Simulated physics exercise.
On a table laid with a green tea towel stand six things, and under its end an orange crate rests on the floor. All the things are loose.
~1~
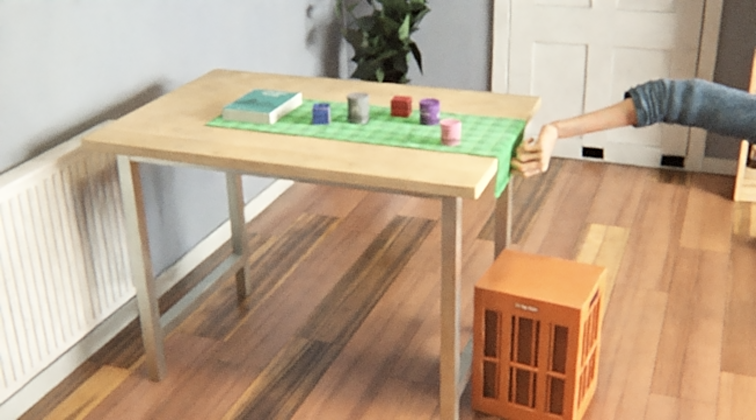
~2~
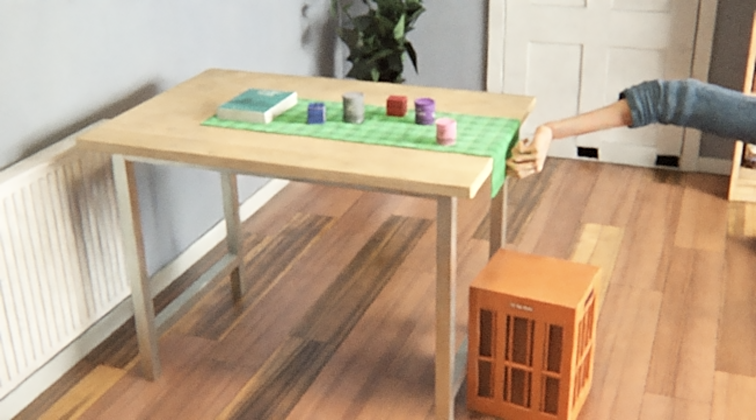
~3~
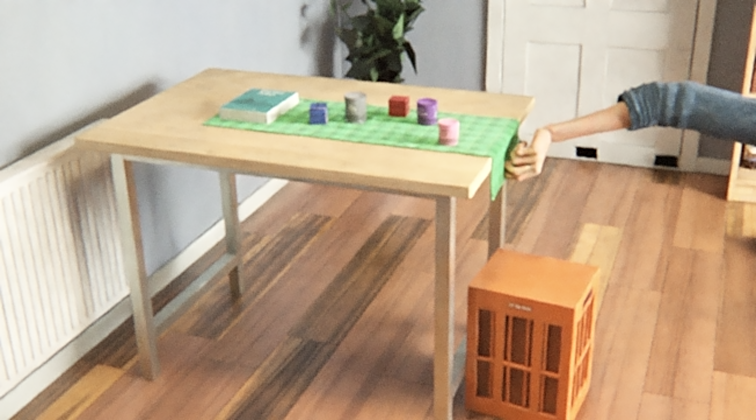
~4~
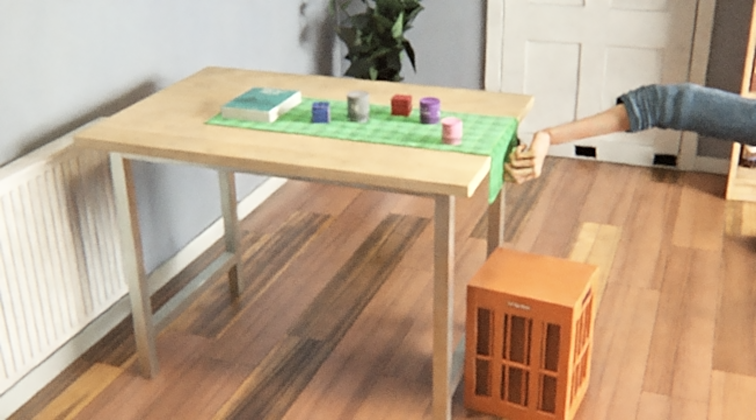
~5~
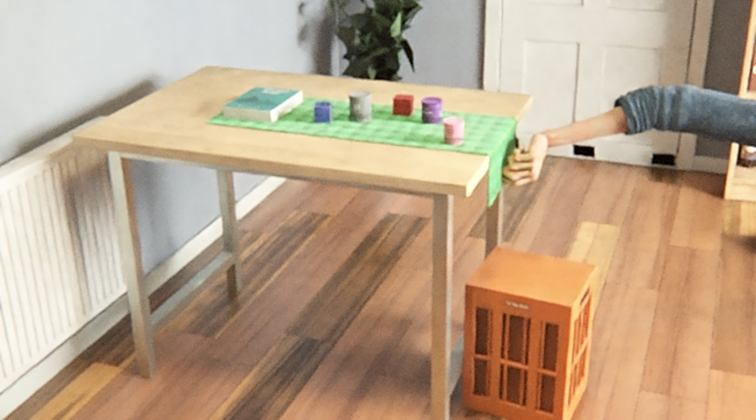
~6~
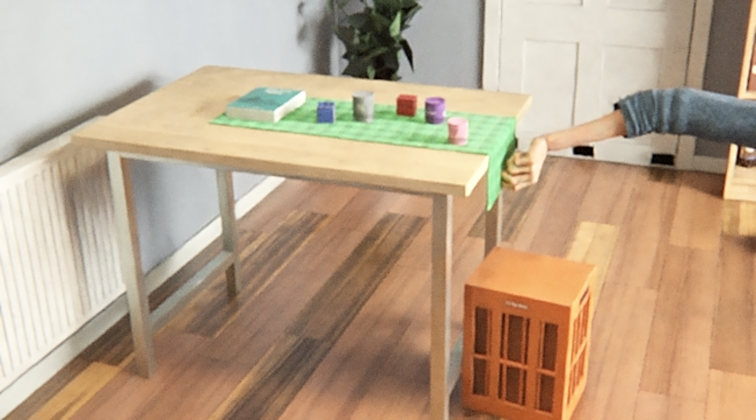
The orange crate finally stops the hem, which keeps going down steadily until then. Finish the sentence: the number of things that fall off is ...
... two.
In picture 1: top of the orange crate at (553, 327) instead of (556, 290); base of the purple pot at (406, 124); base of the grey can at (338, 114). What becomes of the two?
The purple pot goes over, the grey can does not fall.
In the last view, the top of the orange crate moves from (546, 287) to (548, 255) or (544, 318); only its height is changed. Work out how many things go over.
We'd see 1, then 3.
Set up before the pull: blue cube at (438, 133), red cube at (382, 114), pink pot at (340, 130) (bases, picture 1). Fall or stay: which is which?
Result - blue cube down, red cube still up, pink pot still up.
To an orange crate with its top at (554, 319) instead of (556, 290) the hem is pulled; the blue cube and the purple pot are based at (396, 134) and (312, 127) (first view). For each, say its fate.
Looks like the blue cube ends up down, and the purple pot hangs in there.
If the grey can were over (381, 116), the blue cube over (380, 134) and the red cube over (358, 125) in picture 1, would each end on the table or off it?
Here's what happens: The grey can remains aboard, the blue cube remains aboard, the red cube remains aboard.
A little later, hem near (501, 229); pink pot gone.
Next, hem on the crate; pink pot and purple pot gone.
When it is over, hem on the crate; pink pot and purple pot gone. The table loses two.
